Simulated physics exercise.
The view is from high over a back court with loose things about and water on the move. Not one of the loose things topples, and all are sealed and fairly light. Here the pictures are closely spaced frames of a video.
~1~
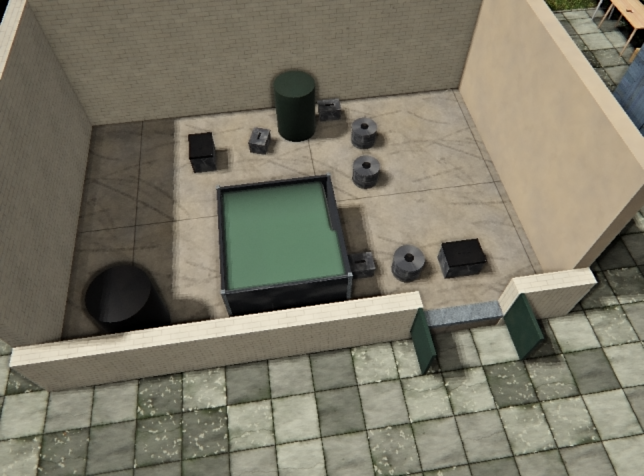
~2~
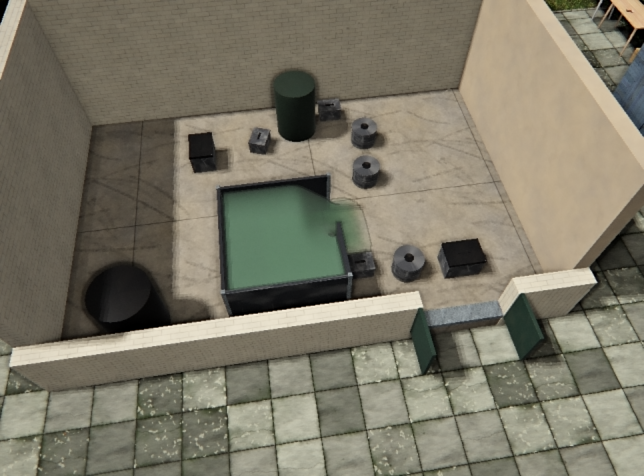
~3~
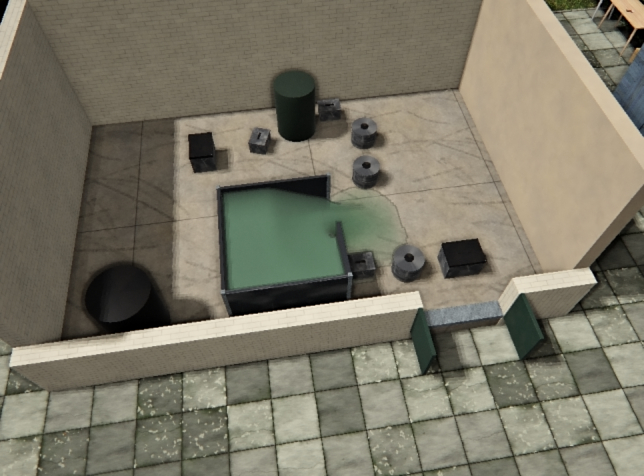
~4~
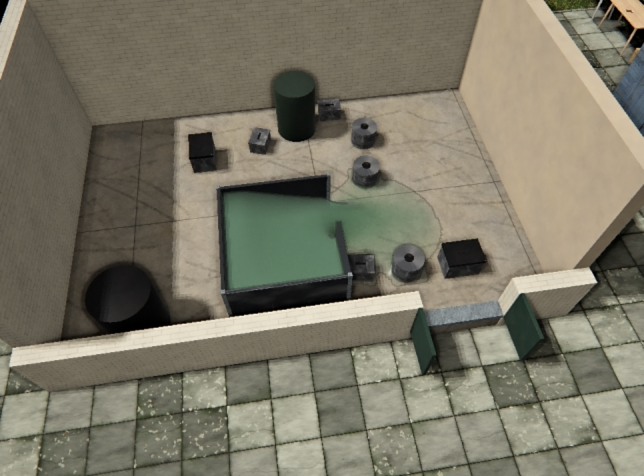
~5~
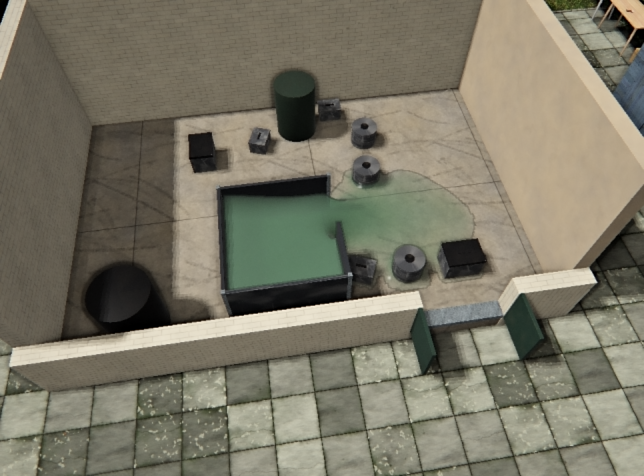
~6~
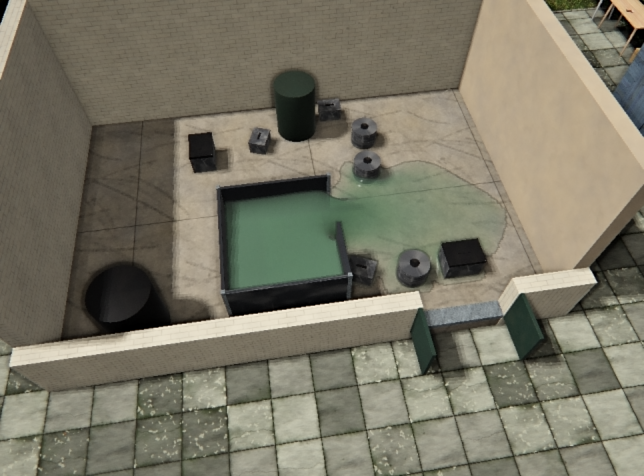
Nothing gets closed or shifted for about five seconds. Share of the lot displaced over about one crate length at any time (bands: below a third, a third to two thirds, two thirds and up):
Band-wise it's the middle band, a third to two thirds.
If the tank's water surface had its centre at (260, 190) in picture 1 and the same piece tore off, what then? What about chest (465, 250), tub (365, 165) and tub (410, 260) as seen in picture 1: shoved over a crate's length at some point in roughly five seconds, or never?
Results in order: Made it that far / made it that far / never that far.
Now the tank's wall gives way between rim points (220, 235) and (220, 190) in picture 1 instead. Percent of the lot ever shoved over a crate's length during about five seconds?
It comes to roughly 10 %.
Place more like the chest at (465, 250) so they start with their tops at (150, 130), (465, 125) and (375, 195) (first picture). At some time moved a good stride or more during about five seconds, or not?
Copy by copy, in order: Largely stays, relocated, relocated.
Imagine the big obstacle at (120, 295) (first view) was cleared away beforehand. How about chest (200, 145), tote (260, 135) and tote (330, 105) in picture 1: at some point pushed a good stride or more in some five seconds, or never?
Never got far, then never got far, then went a long way.
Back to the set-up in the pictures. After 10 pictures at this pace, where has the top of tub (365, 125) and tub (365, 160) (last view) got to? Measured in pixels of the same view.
Look for them close to (359, 98) and (409, 90).
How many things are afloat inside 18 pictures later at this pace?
That adds up to 4.
A moment on, 1 of 8 are well off their spots; 0 afloat.
Next, 3 of 8 are well off their spots; 1 afloat.
Later, 3 of 8 are well off their spots; 4 afloat.
In the end, 3 of 8 are well off their spots, and 5 have been at some point; 4 afloat.
